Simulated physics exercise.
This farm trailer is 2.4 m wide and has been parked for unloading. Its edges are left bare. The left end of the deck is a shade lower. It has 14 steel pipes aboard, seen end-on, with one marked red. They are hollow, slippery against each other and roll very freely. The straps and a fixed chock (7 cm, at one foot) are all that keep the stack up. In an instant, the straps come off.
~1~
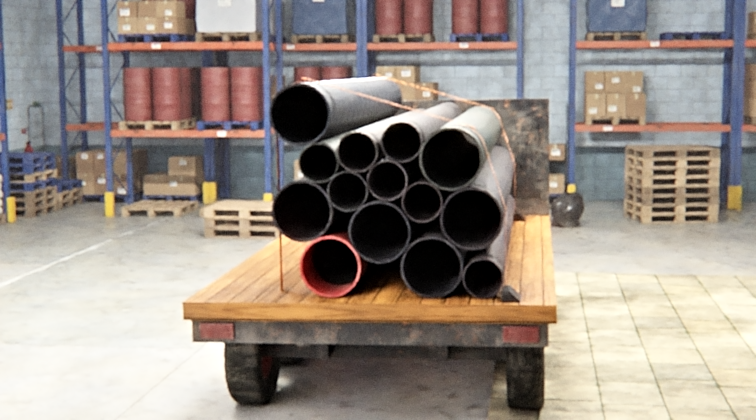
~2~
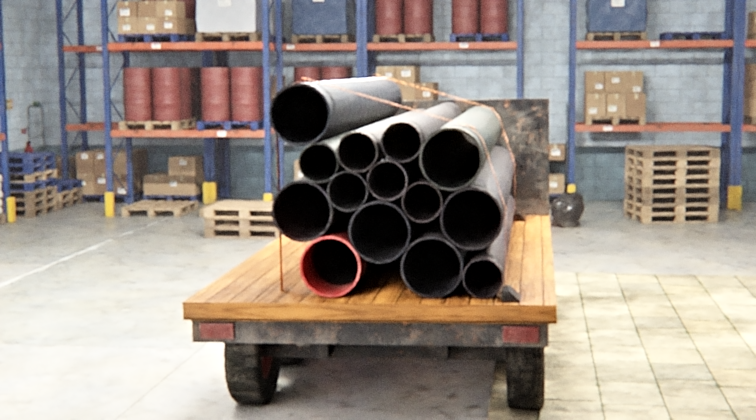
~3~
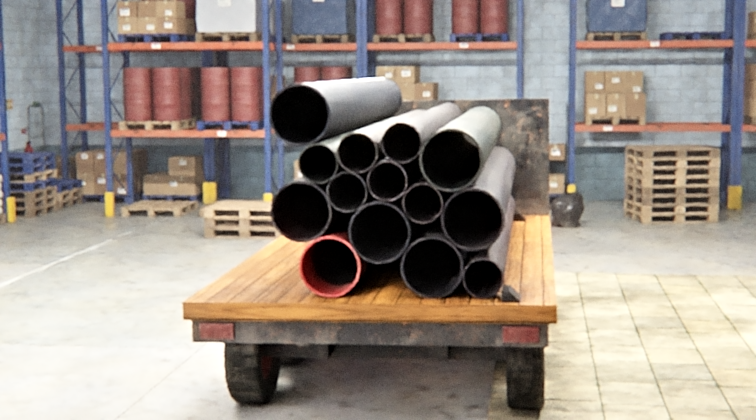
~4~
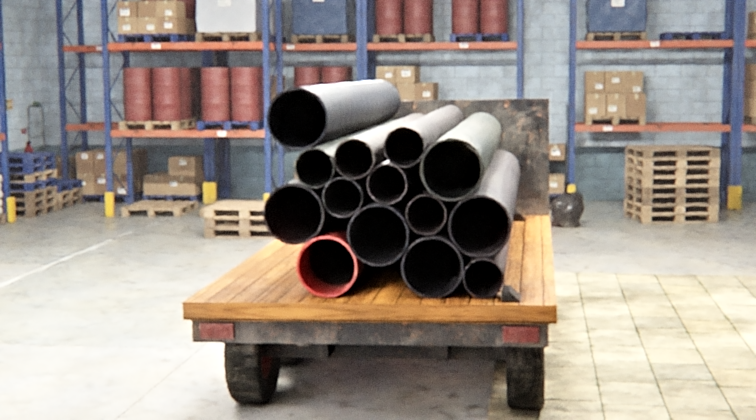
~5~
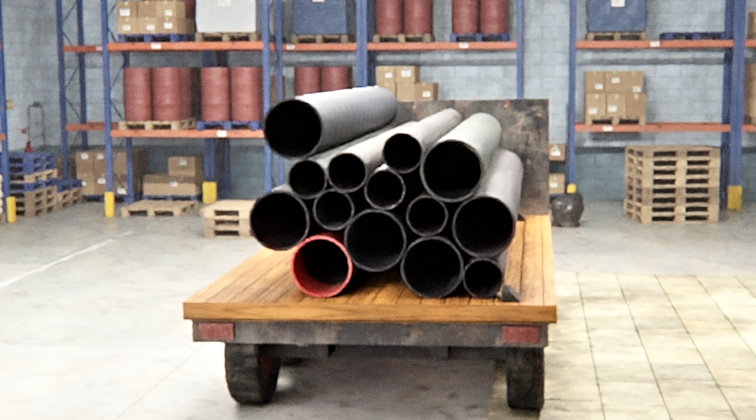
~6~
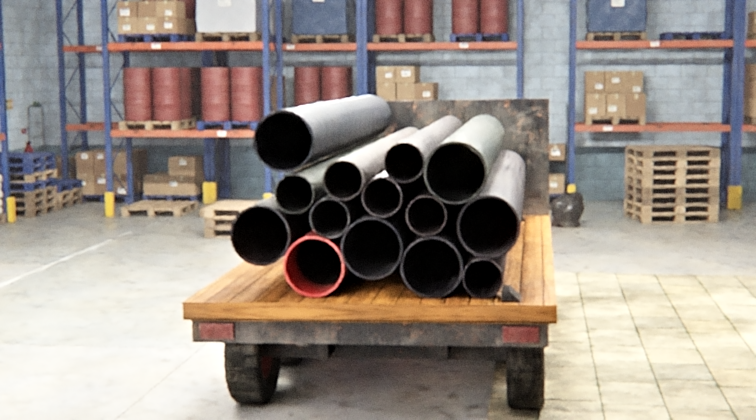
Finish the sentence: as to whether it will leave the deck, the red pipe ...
... will.
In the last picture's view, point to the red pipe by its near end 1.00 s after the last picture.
I'd point to somewhere near (241, 267).
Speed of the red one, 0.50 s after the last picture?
It's travelling at about 0.5 m/s.
Then, 0.5 s after the last picture, red is on the deck, 65 cm from the left edge, rolling left; 1 gone from the deck.
Then, 1.0 s after the last picture, red is on the deck, 35 cm from the left edge, rolling left; 3 gone from the deck.
Then, 1.7 s after the last picture, red is dropping off the left side; 6 gone from the deck.
At the end (8.4 s after the last picture), red is down on the left; 11 gone from the deck.
